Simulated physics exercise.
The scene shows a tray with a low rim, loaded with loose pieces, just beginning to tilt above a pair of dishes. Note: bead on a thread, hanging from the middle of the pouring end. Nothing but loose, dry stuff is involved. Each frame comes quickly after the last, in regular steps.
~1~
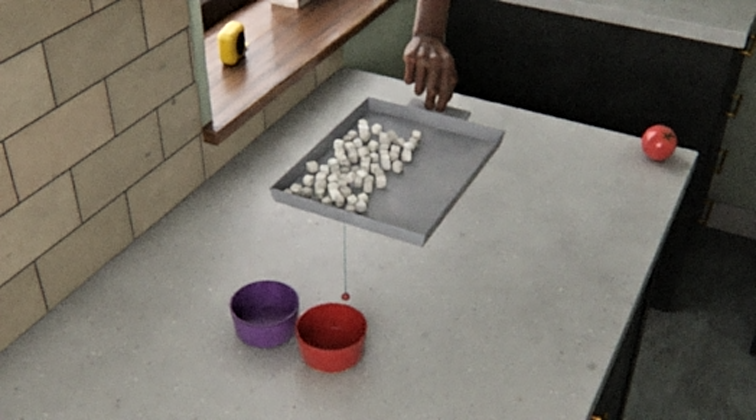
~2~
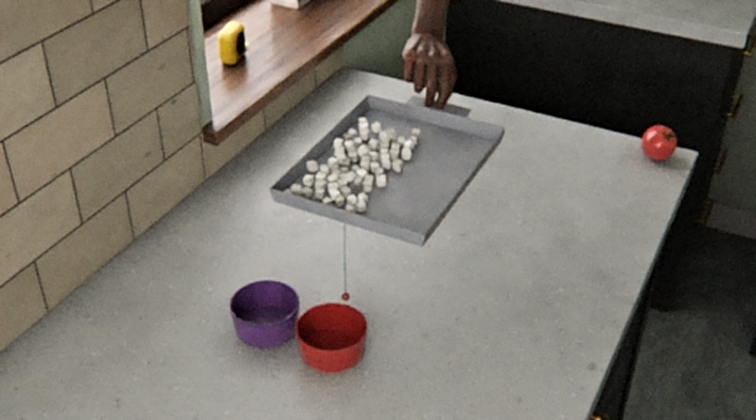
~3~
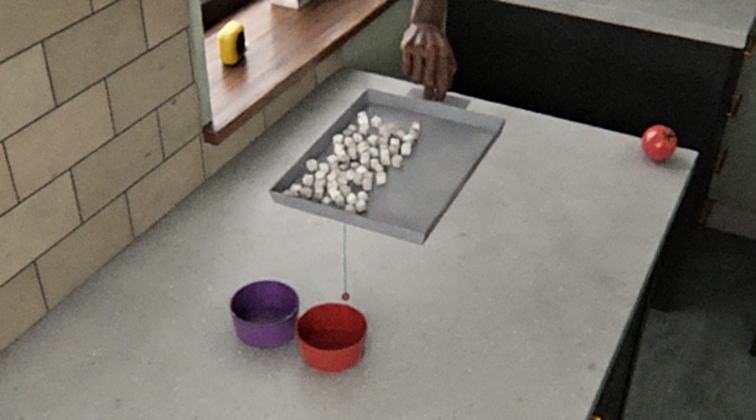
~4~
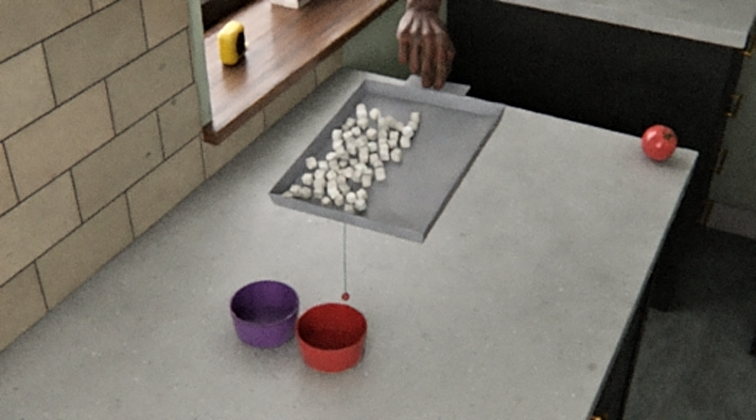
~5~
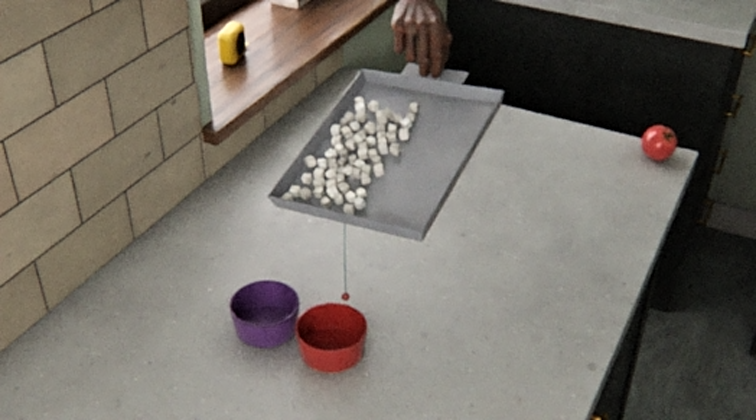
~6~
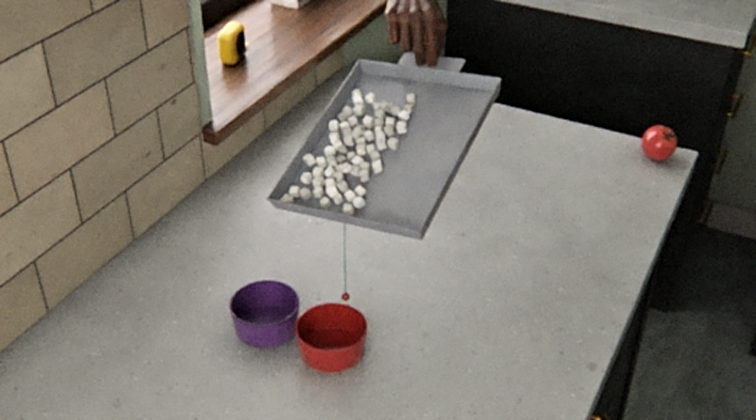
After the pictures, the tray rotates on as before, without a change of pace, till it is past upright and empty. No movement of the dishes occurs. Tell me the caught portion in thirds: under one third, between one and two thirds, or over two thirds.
Misses a third to two thirds.
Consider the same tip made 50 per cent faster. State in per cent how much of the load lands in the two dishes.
Estimate: Around 70%.
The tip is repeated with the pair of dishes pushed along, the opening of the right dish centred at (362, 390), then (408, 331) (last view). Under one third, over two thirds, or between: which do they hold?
Try one: Below one third; try two: Under a third.
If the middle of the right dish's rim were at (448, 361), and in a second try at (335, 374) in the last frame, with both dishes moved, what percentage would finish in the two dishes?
0, then 0 %.
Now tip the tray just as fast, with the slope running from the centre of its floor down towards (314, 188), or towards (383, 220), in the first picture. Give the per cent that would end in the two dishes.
Well, 10 percent for one and then 20 percent for the other.
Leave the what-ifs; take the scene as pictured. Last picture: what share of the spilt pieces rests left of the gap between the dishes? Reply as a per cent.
Around 70 percent of the pieces.
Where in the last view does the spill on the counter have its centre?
Roughly pixel (223, 375).
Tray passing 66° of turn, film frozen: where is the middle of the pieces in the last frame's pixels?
The middle of the pieces lands at roughly (309, 177).
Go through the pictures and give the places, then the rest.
In the first frame, corners of the pouring end at (273, 187) and (423, 233), level; middle of the load at (365, 167), sugar cubes; left dish at (247, 333); right dish at (314, 359); bead on its thread at (346, 297).
In the second frame, corners of the pouring end at (273, 188) and (423, 232), level; middle of the load at (365, 166).
In the third frame, corners of the pouring end at (273, 189) and (422, 231), tipped barely, lowest at the left corner; middle of the load at (365, 163).
In the fourth frame, corners of the pouring end at (272, 192) and (421, 230), tipped a little, lowest at the left corner; middle of the load at (364, 158).
In the fifth frame, corners of the pouring end at (271, 194) and (419, 229), tipped a little, lowest at the left corner; middle of the load at (363, 154).
In the sixth frame, corners of the pouring end at (271, 197) and (418, 228), tipped clearly, lowest at the left corner; middle of the load at (361, 150); left dish at (247, 333); right dish at (314, 359).
Soon, tray tipped steeply; all on the tray.
A while on, tray tipped past a quarter turn; nearly all on the tray; a stray few in the air.
Towards the end, tray tipped past a quarter turn; a small part in the right dish; about a third in the left dish; about half outside both.
Finally, tray tipped past a quarter turn; a small part in the right dish; about a third in the left dish; about half outside both.
